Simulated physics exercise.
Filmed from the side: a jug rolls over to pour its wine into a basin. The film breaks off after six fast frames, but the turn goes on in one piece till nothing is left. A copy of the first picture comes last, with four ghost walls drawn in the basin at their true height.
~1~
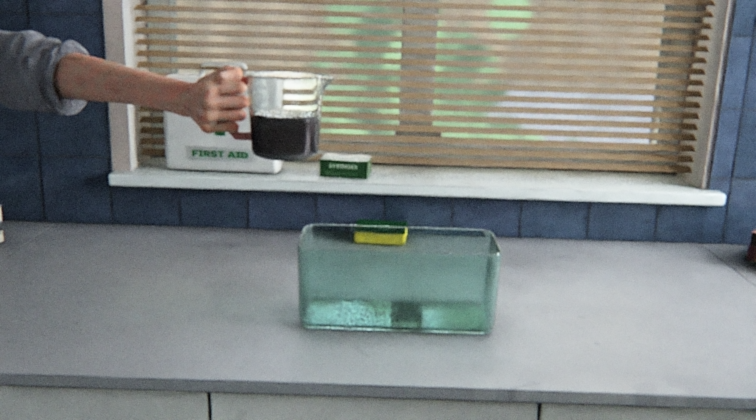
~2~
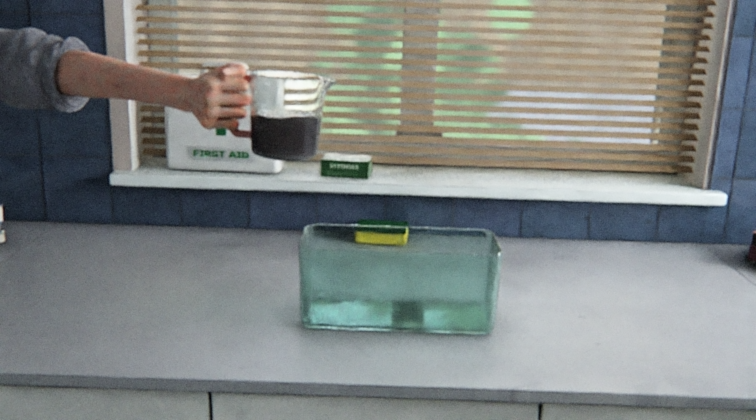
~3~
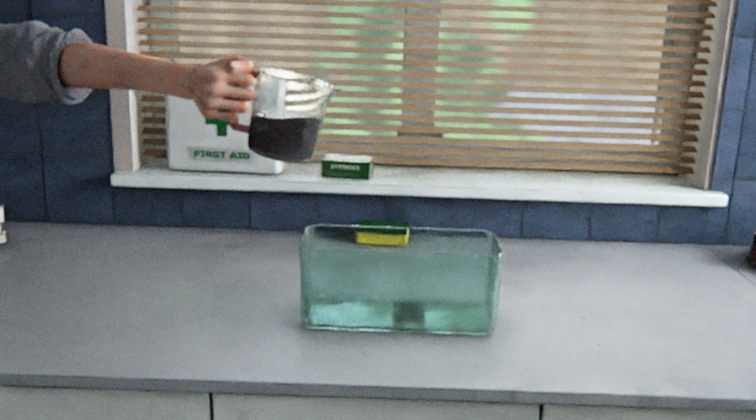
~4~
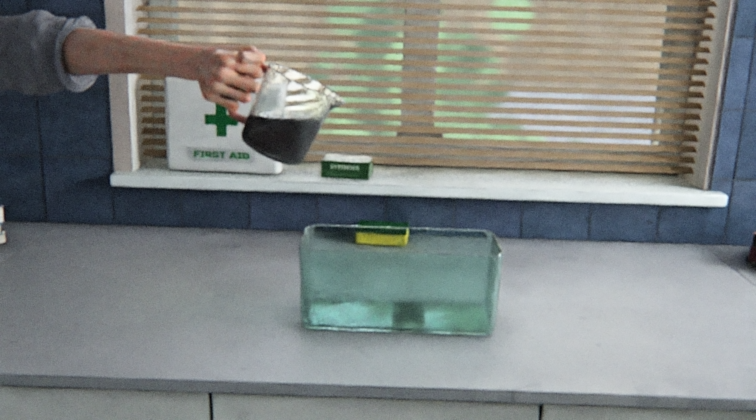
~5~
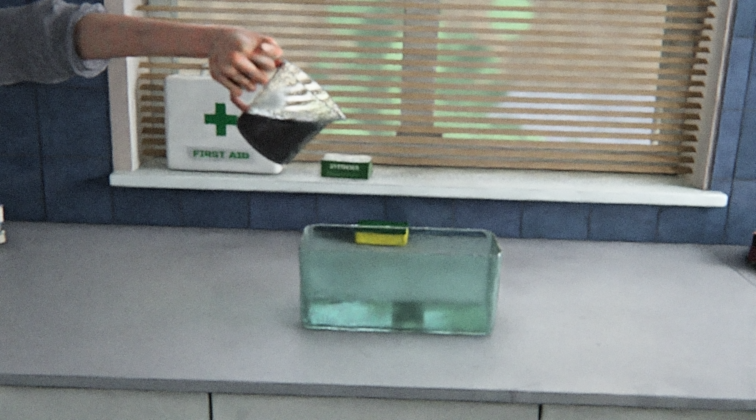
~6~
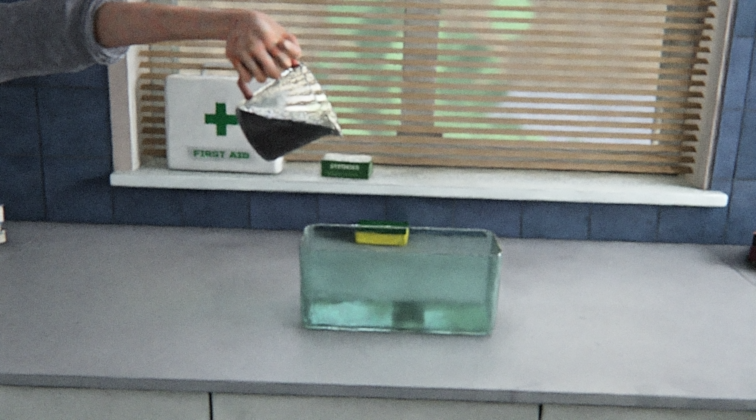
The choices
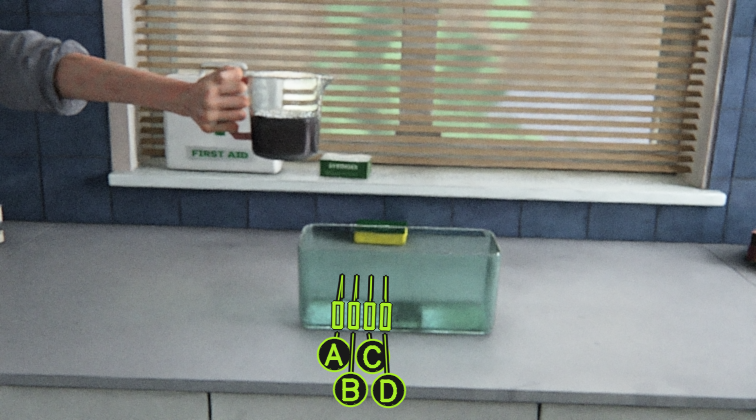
At first, a hand from the left holds a glass jug of dark liquid upright above a clear basin on a grey counter, before a window with blinds. The hand then tilts the jug to the right, slowly, then more steeply, its lip lowering while the liquid stays inside.
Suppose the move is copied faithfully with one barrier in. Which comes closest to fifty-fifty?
Best: C.
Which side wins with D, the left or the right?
More ends on the left.
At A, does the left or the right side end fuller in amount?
More ends on the right.
On the marked copy, A at (337, 332); B at (353, 333); C at (369, 334); D at (384, 334).
Choosing A, about 8 % ends left of the wall and 90 % right of it.
Choosing B, about 13 % ends left of the wall and 85 % right of it.
Choosing C, about 56 % ends left of the wall and 42 % right of it.
Choosing D, about 85 % ends left of the wall and 6 % right of it; 10 % is lost outside.
